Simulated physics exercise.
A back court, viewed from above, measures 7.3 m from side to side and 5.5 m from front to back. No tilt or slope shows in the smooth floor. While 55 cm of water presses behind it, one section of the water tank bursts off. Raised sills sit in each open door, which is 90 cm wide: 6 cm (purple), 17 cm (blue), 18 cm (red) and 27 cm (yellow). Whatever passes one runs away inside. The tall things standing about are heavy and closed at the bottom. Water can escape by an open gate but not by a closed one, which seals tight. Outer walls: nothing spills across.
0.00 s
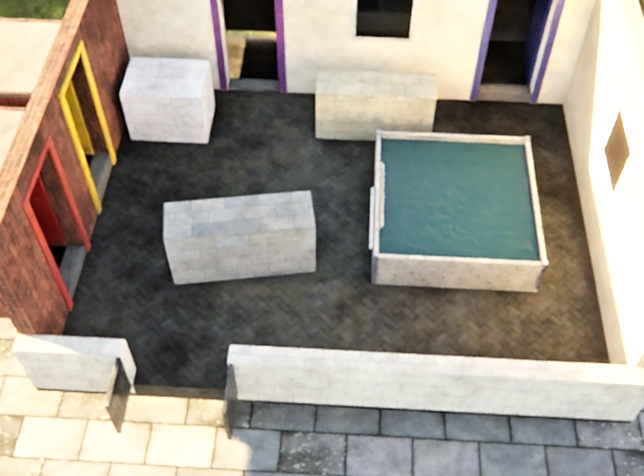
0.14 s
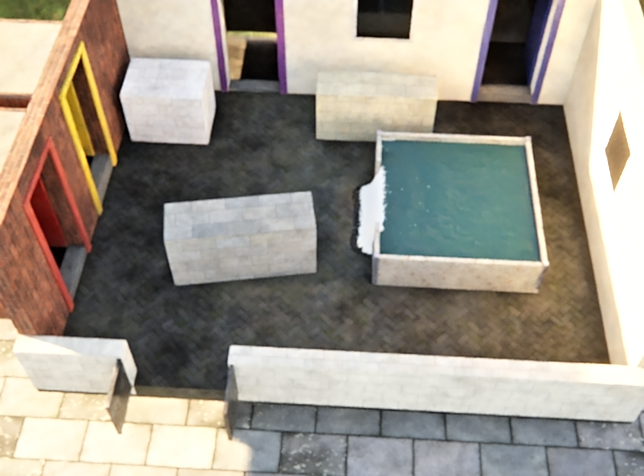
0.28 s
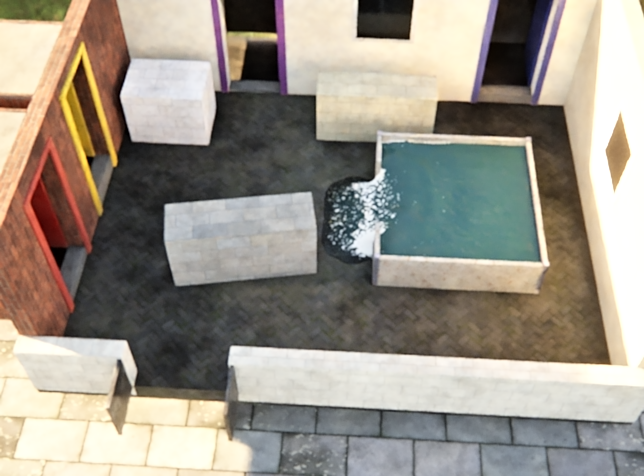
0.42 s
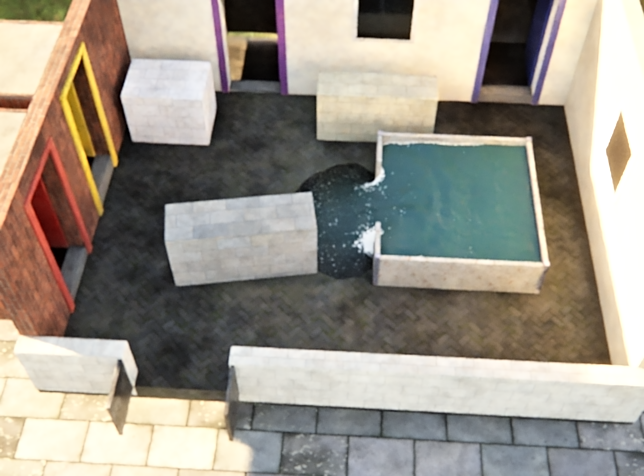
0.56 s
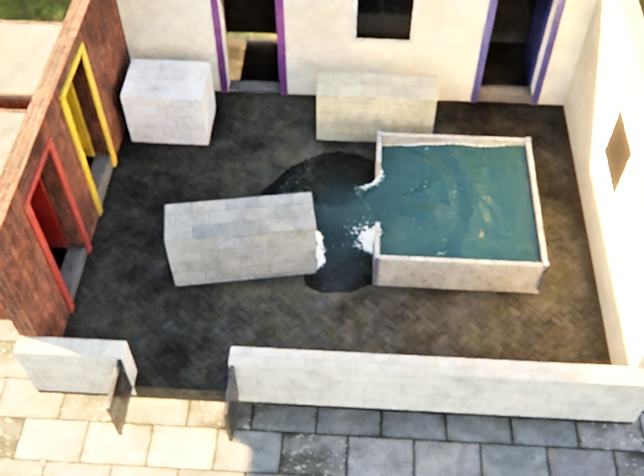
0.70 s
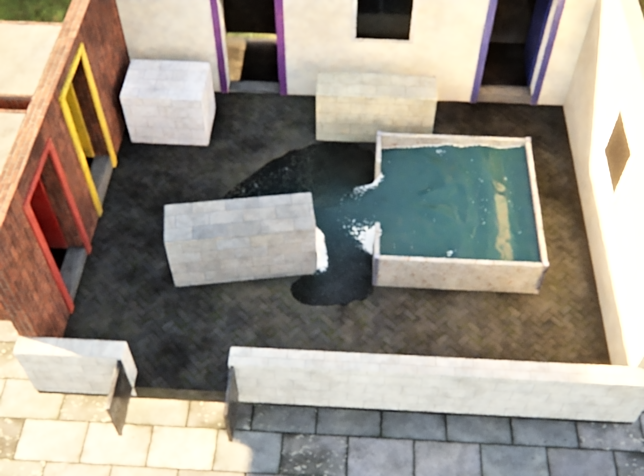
A square tank of blue-green water stands at the right of a dark-floored courtyard seen from above, enclosed by white walls and a brick wall on the left. Pale blocks sit around it, with red and yellow doorframes left and purple ones behind. The tank's left side bursts, and foaming water pours out, strikes the middle block and spreads darkly around it, while the camera stays still.
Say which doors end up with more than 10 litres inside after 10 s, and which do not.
As I see it, the purple door lets in more than the cap, the blue door lets in less than the cap, the red door lets in less than the cap, the yellow door lets in less than the cap.
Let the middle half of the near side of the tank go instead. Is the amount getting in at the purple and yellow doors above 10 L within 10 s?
Against that limit: Purple below, yellow under.
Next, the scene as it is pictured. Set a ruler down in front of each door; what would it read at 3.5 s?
Door by door in cm, purple shows 12, blue shows 0, red shows 10, yellow shows 23.
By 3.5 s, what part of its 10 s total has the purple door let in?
By that time, around 20 per cent.
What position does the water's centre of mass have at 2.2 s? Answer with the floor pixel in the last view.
Around (366, 217).
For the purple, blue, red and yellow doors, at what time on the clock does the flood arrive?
Times: Purple 2.2 seconds, blue 6.5 seconds, red 1.8 seconds, yellow 1.3 seconds.
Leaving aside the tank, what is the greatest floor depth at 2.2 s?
It tops out at some 32 cm.
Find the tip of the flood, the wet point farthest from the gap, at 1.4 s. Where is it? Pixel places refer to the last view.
Around pixel (94, 237).
After 1.4 s water covers 30 % of the floor and is deepest (32 cm) near (313, 237); purple door not reached, blue door not reached, red door not reached, yellow door 8 cm at the sill, 0 L in.
After 2.2 s water covers 45 % of the floor and is deepest (32 cm) near (131, 150); purple door 5 cm at the sill, 0 L in, blue door not reached, red door 7 cm at the sill, 0 L in, yellow door 24 cm at the sill, 0 L in.
After 3.5 s water covers 60 % of the floor and is deepest (28 cm) near (135, 97); purple door 12 cm at the sill, 25 L in, blue door not reached, red door 10 cm at the sill, 0 L in, yellow door 23 cm at the sill, 0 L in.
After 6.0 s water covers 80 % of the floor and is deepest (16 cm) near (99, 356); purple door 13 cm at the sill, 87 L in, blue door not reached, red door 10 cm at the sill, 0 L in, yellow door 14 cm at the sill, 0 L in.
After 10.0 s water covers 95 % of the floor and is deepest (12 cm) near (91, 246); purple door 8 cm at the sill, 129 L in, blue door 3 cm at the sill, 0 L in, red door 10 cm at the sill, 0 L in, yellow door 9 cm at the sill, 0 L in.
